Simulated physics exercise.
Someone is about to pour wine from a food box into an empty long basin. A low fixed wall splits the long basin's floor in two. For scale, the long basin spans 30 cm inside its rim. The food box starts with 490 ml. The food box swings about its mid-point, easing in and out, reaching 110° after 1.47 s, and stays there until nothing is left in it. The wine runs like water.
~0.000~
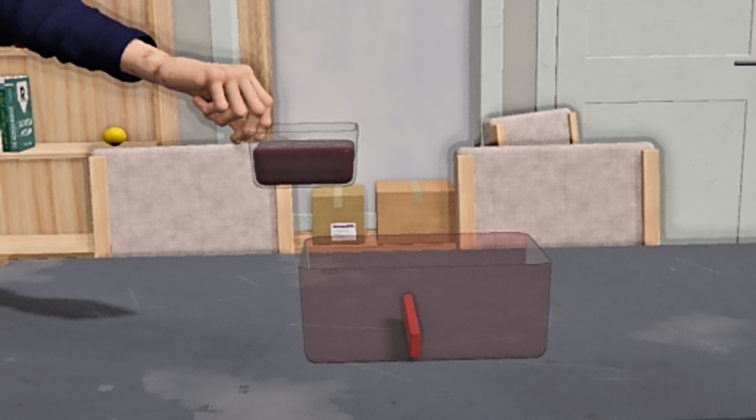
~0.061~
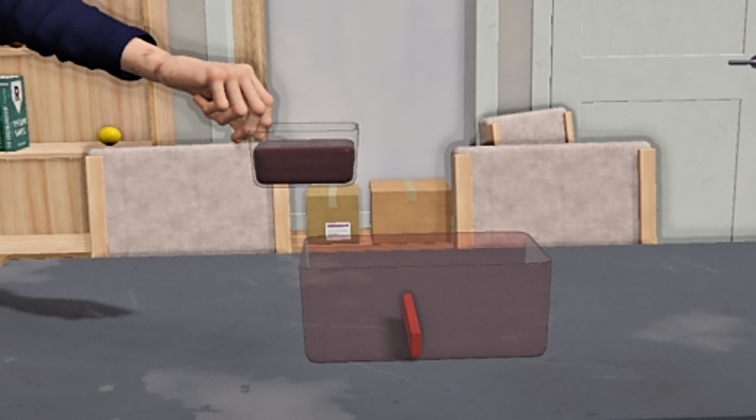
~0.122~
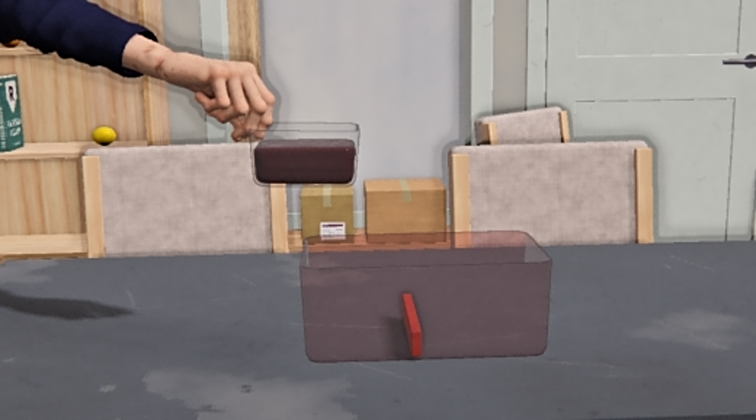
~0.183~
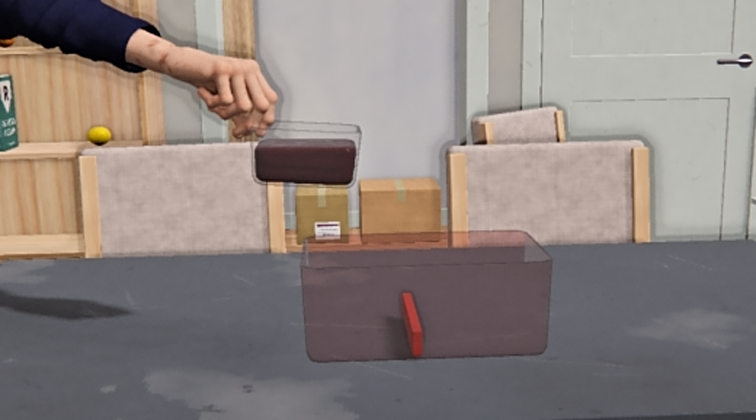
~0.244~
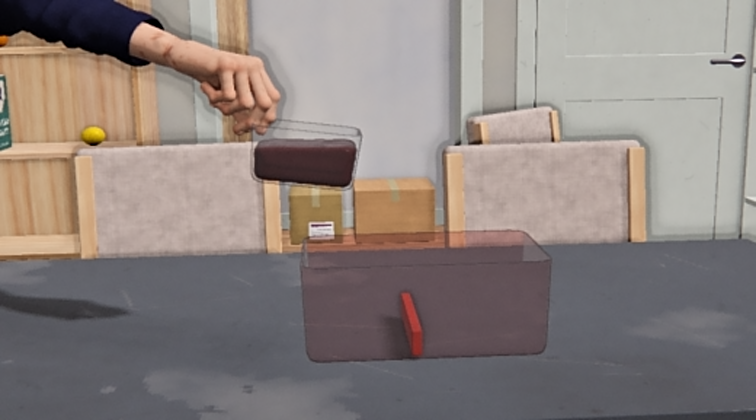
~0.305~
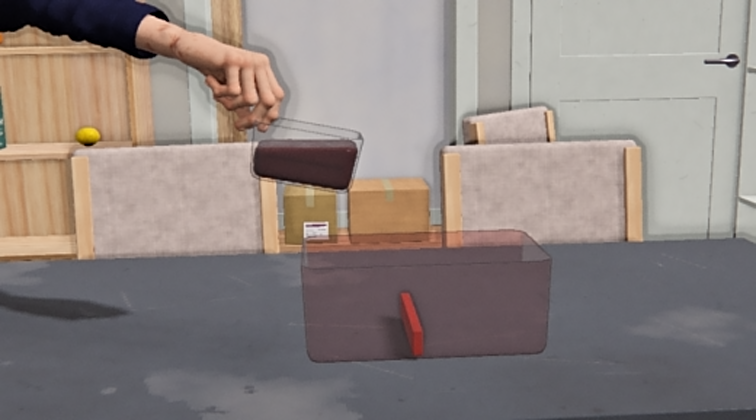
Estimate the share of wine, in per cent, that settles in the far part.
Roughly 55 per cent is past the wall.
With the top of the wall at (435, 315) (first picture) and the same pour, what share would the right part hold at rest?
Then about 10 per cent.
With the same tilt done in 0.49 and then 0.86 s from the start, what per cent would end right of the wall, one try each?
In turn about 25 and 45 per cent.
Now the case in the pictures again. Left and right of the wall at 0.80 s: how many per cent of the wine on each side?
Some 7 per cent left and 10 right.
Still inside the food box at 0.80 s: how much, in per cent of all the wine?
About 52 per cent.
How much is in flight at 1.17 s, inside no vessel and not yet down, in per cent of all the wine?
About 7 per cent.
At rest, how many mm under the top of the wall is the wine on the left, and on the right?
Left about 22 mm, right about 22 mm.
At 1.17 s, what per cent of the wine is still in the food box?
Some 9 per cent.
Then, 0.80 s in, the tilt is 63° and 53 per cent is still to pour, 7 is left of the wall and 9 right of it.
Then, 1.17 s in, the tilt is 99° and 9 per cent is still to pour, 31 is left of the wall and 53 right of it.
Then, 1.55 s in, the tilt is 110° and 0 per cent is still to pour, 44 is left of the wall and 55 right of it.
Then, 1.97 s in, the tilt is 110° and 0 per cent is still to pour, 44 is left of the wall and 55 right of it.
Finally, 44 per cent lies left of the wall, 55 right of it and 0 outside.
